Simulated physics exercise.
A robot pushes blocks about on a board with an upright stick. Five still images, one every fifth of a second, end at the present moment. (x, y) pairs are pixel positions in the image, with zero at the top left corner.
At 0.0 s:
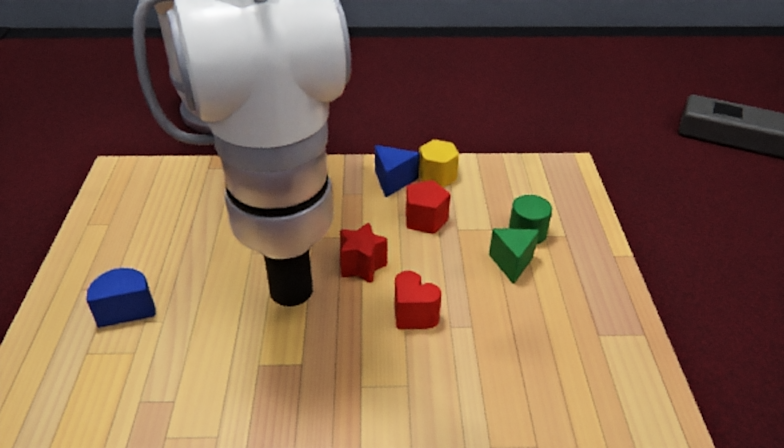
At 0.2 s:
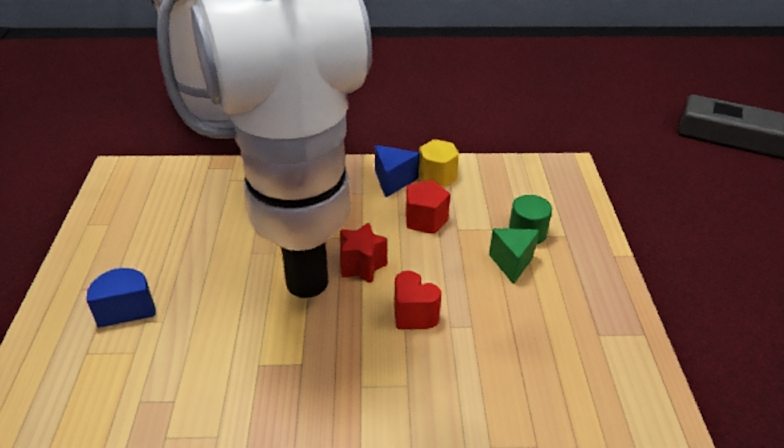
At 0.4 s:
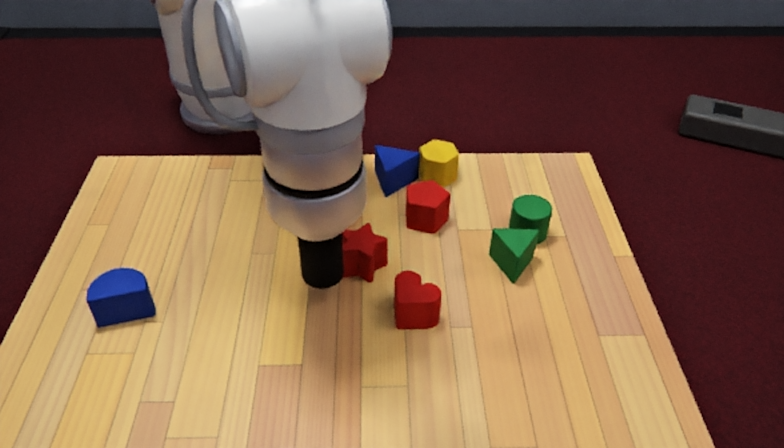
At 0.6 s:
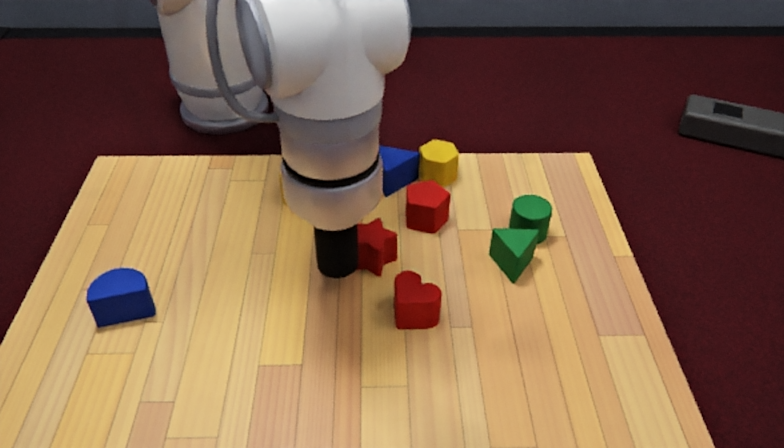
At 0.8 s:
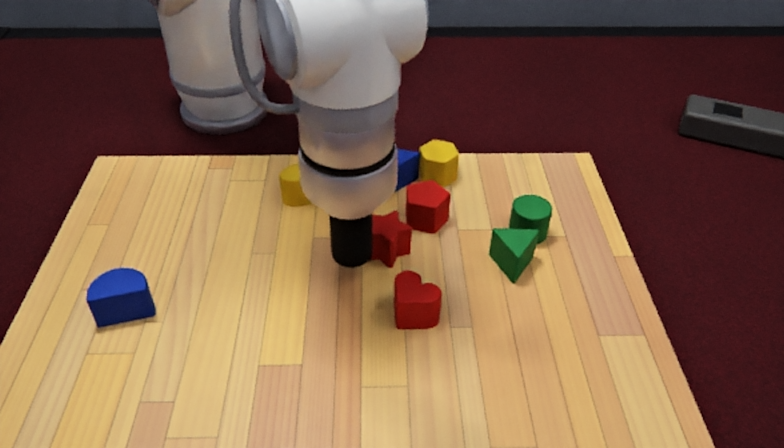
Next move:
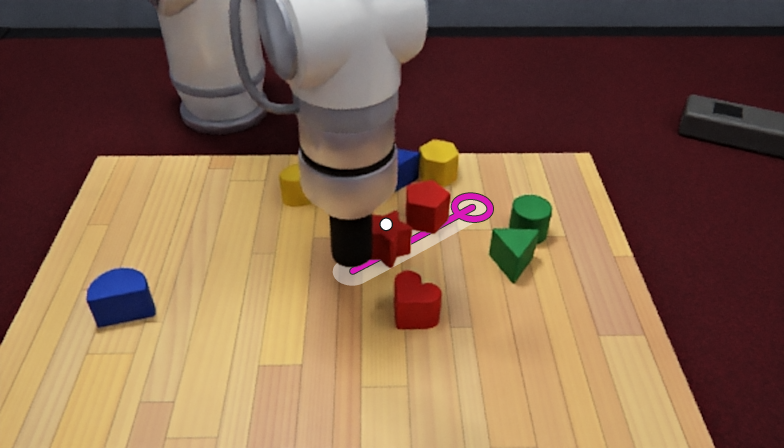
A white robot arm with a black stick slides rightward and slightly away across a wooden board, closing in on a red star among scattered red, blue, green and yellow blocks. The stick meets the star and nudges it a short way right and back toward the red pentagon, while the other blocks stay still.
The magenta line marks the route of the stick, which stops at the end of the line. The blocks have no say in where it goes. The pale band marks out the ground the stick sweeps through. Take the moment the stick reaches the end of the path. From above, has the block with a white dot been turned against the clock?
No, I don't think so.
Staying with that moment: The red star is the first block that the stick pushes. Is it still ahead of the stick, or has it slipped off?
Expect to find it ahead of the stick.
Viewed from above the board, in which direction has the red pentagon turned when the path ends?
The sense of turning is anti-clockwise.
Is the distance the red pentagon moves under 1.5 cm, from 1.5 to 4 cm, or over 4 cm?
Travel: Beyond 4 cm.
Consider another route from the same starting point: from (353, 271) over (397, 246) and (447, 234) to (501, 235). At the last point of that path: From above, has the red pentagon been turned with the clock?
No
The line goes from (353, 271) directly to (472, 207); the dot is on the red star.
On the path given first. One third of the way, stick at (396, 231); red star at (418, 204), turned 15° clockwise; red pentagon at (444, 181).
Two thirds of the way, stick at (438, 210); red star at (460, 184), turned 20° clockwise; red pentagon at (473, 161), turned 35° anticlockwise; yellow hexagon at (440, 148).
At the end, stick at (474, 190); red star at (498, 168), turned 25° clockwise; red pentagon at (488, 145), turned 80° anticlockwise; yellow hexagon at (440, 148); green round block unmoved.
